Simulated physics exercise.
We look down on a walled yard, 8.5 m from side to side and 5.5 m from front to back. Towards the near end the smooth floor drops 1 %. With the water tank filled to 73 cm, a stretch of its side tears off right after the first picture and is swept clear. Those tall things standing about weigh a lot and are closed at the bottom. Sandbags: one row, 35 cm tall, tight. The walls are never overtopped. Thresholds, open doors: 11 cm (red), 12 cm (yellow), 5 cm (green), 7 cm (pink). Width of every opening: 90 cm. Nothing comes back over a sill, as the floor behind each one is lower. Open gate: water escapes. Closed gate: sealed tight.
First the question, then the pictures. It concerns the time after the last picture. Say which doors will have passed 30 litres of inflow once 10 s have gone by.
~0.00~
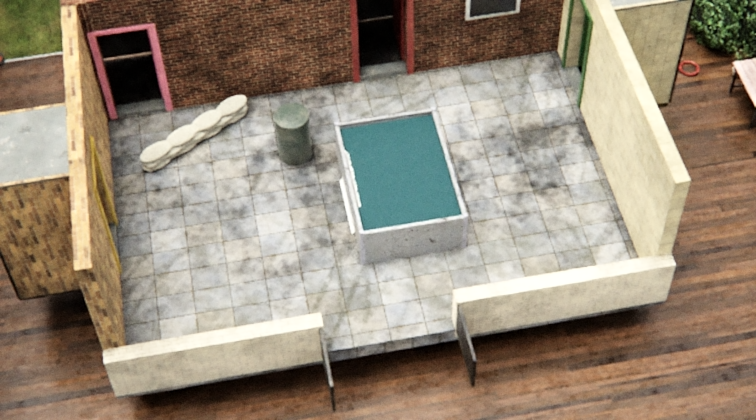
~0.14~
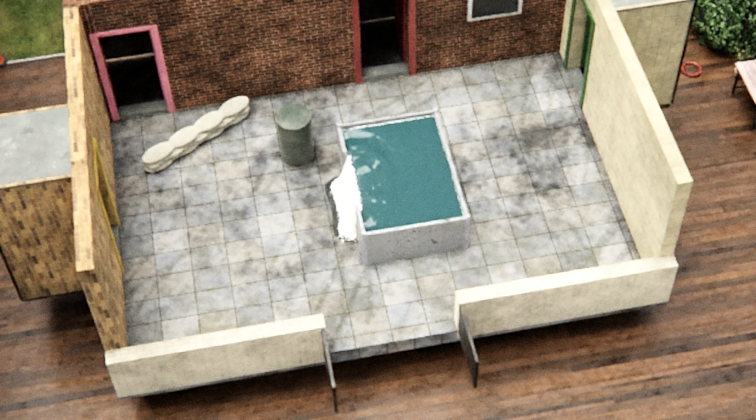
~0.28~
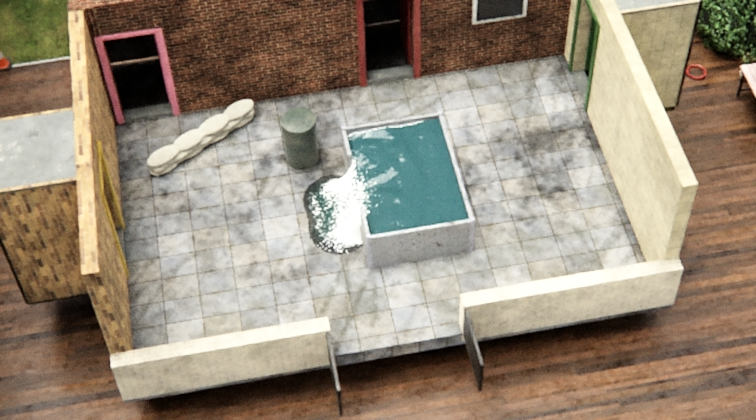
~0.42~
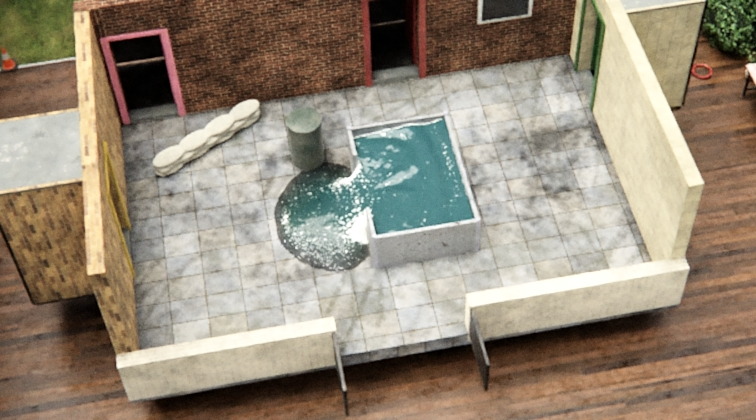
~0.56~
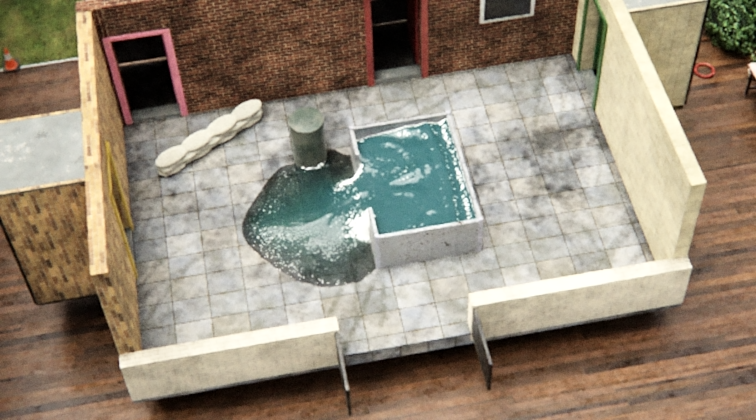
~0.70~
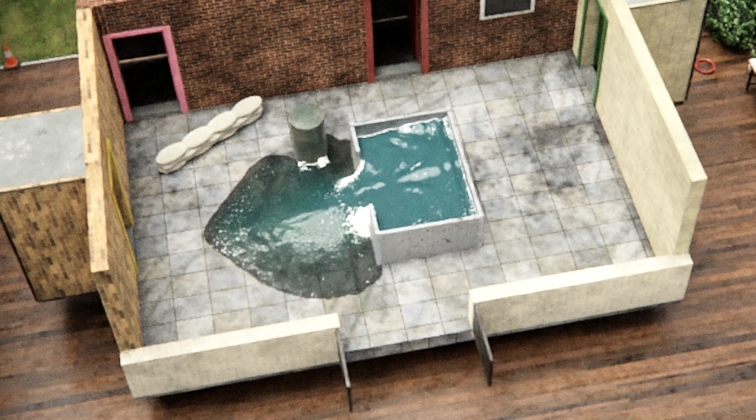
My guess is the red door lets through less than the limit, my guess is the yellow door lets through more than the limit, my guess is the green door lets through less than the limit, my guess is the pink door lets through more than the limit.
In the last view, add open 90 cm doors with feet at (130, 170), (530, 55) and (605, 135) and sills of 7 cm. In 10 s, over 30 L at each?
In sequence the answers are more than that, less than that and less than that.
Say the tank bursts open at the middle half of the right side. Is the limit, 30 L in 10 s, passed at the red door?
Then: Red not over.
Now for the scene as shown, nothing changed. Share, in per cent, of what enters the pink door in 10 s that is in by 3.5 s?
I'd put it at about 25 per cent by that point.
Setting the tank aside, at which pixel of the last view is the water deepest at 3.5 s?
Pixel (138, 281), about.
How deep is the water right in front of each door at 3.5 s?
Red 0 cm, yellow 19 cm, green 0 cm, pink 13 cm.
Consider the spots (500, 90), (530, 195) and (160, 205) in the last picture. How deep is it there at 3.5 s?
0, 0, 17 cm.
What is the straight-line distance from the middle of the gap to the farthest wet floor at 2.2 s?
Around 5.0 metres.
After 1.4 s water covers 30 % of the floor and is deepest (37 cm) near (355, 210); red door not reached, yellow door 18 cm at the sill, 16 L in, green door not reached, pink door not reached.
After 2.2 s water covers 35 % of the floor and is deepest (45 cm) near (145, 364); red door not reached, yellow door 28 cm at the sill, 89 L in, green door not reached, pink door not reached.
After 3.5 s water covers 45 % of the floor and is deepest (26 cm) near (138, 281); red door not reached, yellow door 19 cm at the sill, 163 L in, green door not reached, pink door 13 cm at the sill, 21 L in.
After 6.0 s water covers 60 % of the floor and is deepest (18 cm) near (146, 374); red door 2 cm at the sill, 0 L in, yellow door 12 cm at the sill, 196 L in, green door not reached, pink door 13 cm at the sill, 61 L in.
After 10.0 s water covers 80 % of the floor and is deepest (12 cm) near (146, 374); red door 3 cm at the sill, 0 L in, yellow door 9 cm at the sill, 198 L in, green door not reached, pink door 9 cm at the sill, 92 L in.
